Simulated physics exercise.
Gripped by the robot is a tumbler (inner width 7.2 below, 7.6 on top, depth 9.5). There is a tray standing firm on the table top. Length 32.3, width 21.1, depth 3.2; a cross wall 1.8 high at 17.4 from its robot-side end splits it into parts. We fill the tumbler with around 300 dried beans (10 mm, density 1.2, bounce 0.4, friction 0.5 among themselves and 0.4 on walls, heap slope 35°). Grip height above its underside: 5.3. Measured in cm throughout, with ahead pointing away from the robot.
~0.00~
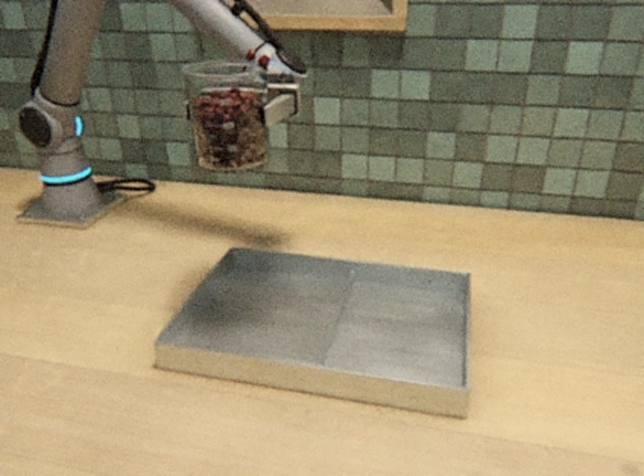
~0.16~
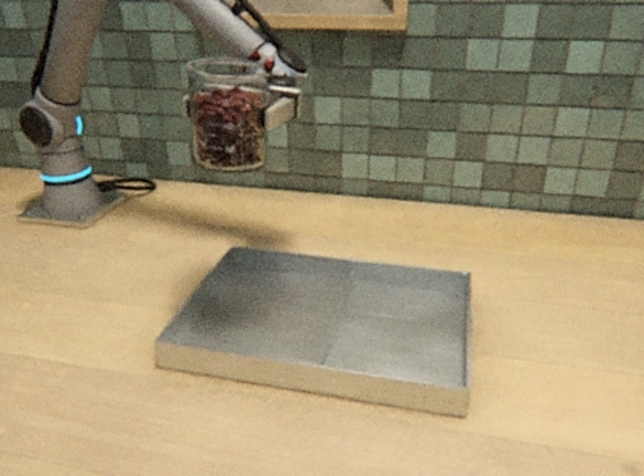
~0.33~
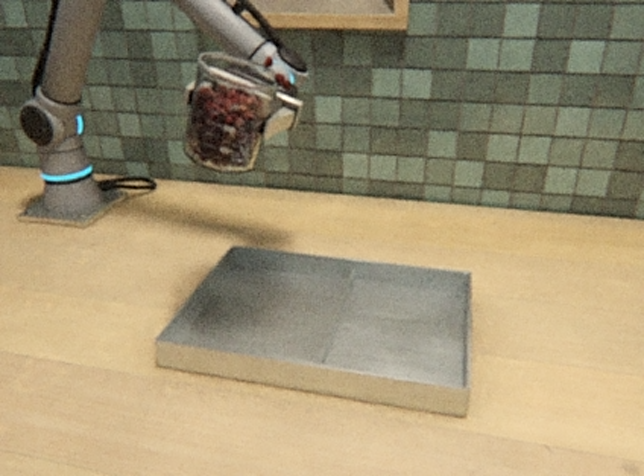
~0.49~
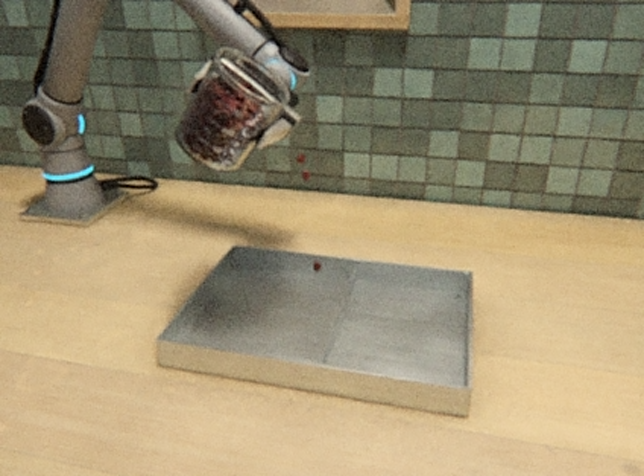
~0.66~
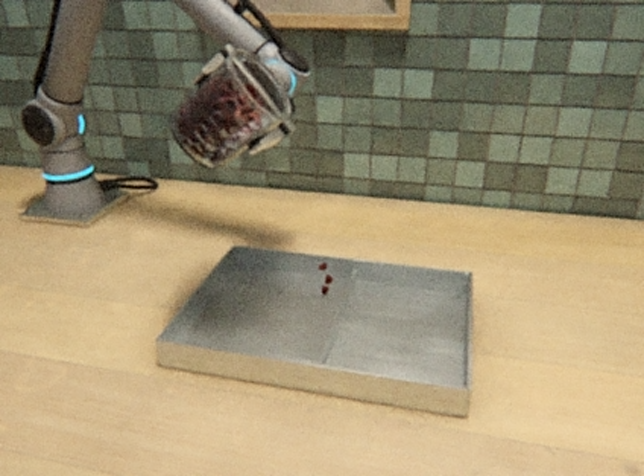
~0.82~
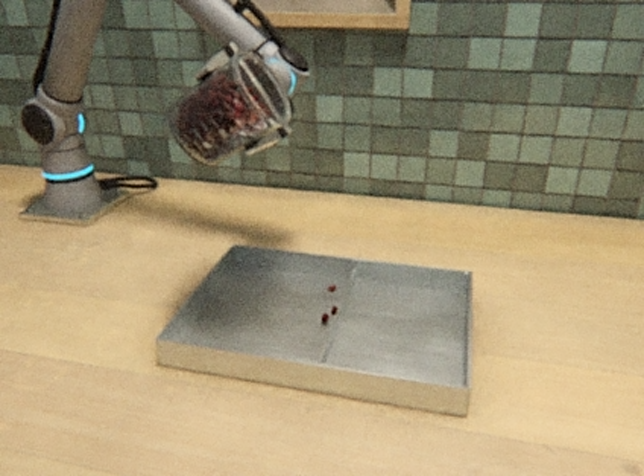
Clear tumbler of dark red beans tilting steadily in a robot arm's grip, a few beans dropping into the metal tray below.
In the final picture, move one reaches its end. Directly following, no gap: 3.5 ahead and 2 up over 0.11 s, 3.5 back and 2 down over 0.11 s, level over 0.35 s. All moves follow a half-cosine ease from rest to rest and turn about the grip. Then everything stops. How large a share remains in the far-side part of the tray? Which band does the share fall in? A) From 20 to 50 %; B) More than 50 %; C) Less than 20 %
The answer is C.
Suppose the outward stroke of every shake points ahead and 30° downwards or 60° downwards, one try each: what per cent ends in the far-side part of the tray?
0 and 0 %.
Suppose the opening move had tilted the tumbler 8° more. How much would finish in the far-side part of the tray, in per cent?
Some 20 %.
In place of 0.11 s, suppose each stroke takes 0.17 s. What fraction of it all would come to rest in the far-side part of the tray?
In that case around 0 per cent.
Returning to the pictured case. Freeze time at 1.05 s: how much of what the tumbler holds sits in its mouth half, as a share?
About 50 percent.
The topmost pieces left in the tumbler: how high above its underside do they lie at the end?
Roughly 8.5 centimetres.
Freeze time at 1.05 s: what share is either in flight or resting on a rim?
That comes to about 11 per cent, more or less.
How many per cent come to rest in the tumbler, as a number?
80 %.
By 1.05 s, tilted 57° forward, highest piece 29 above the table; 261 in the tumbler, 3 in the robot-side part, 31 in flight or on a rim.
By 1.28 s, tilted 14° forward, highest piece 30 above the table; 241 in the tumbler, 31 in the far-side part, 21 in the robot-side part, 2 in flight or on a rim.
By 1.59 s, level, highest piece 29 above the table; 241 in the tumbler, 35 in the far-side part, 19 in the robot-side part.
By 2.64 s, level, highest piece 29 above the table; 241 in the tumbler, 35 in the far-side part, 19 in the robot-side part.
Final count, 241 in the tumbler, 35 in the far-side part, 19 in the robot-side part. That is 12 % in the far-side part of the tray.
